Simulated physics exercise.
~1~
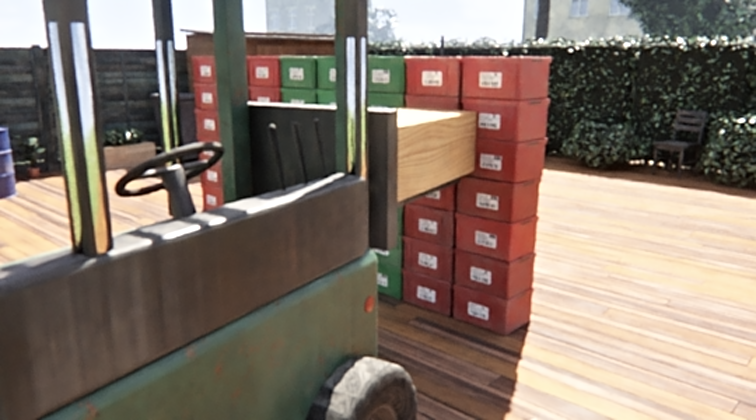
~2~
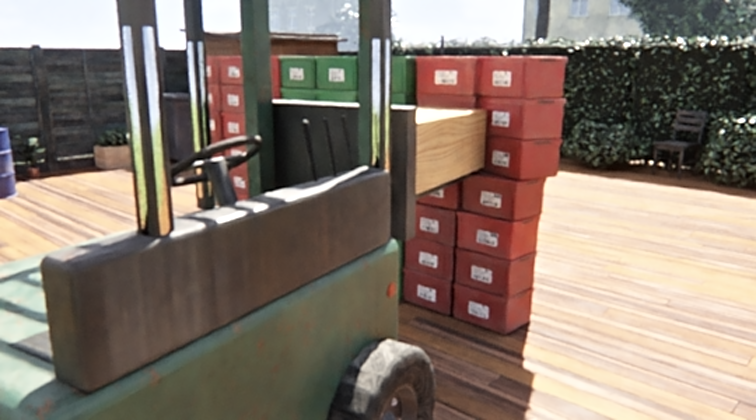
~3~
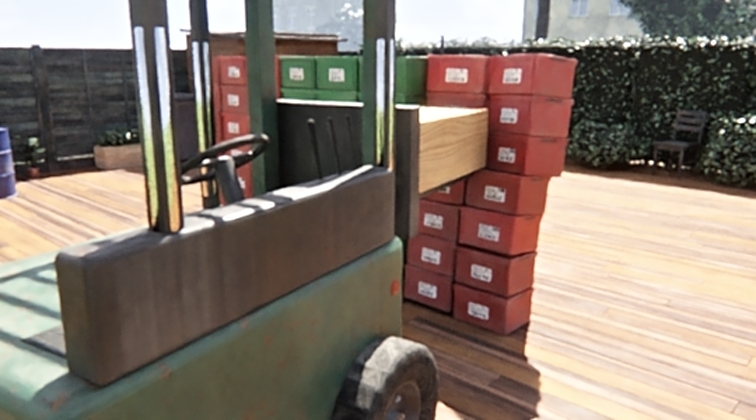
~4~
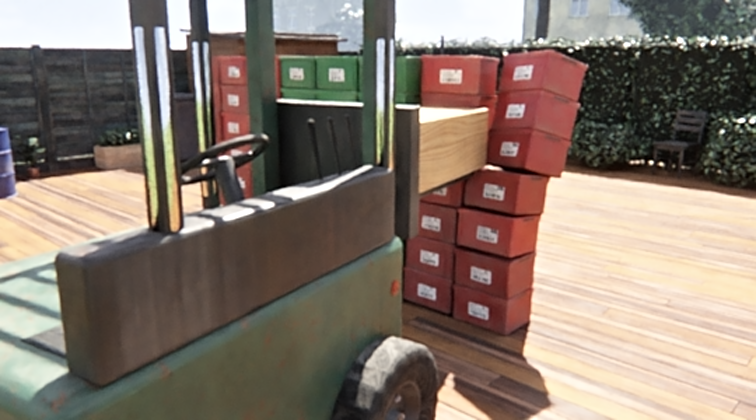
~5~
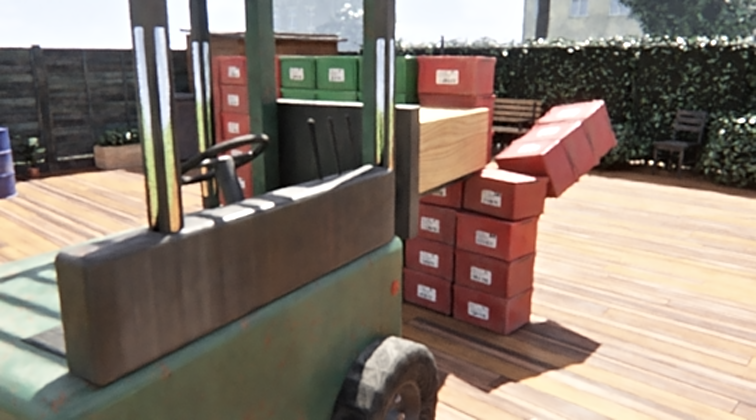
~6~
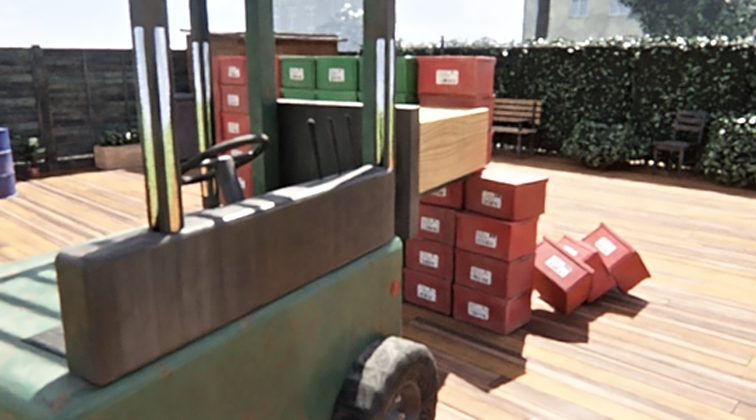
A green forklift pushed its raised wooden load into a wall of stacked red and green boxes, shoving the right end outward until three red boxes tipped off and tumbled onto the deck, while the rest, including the green ones, stayed standing.
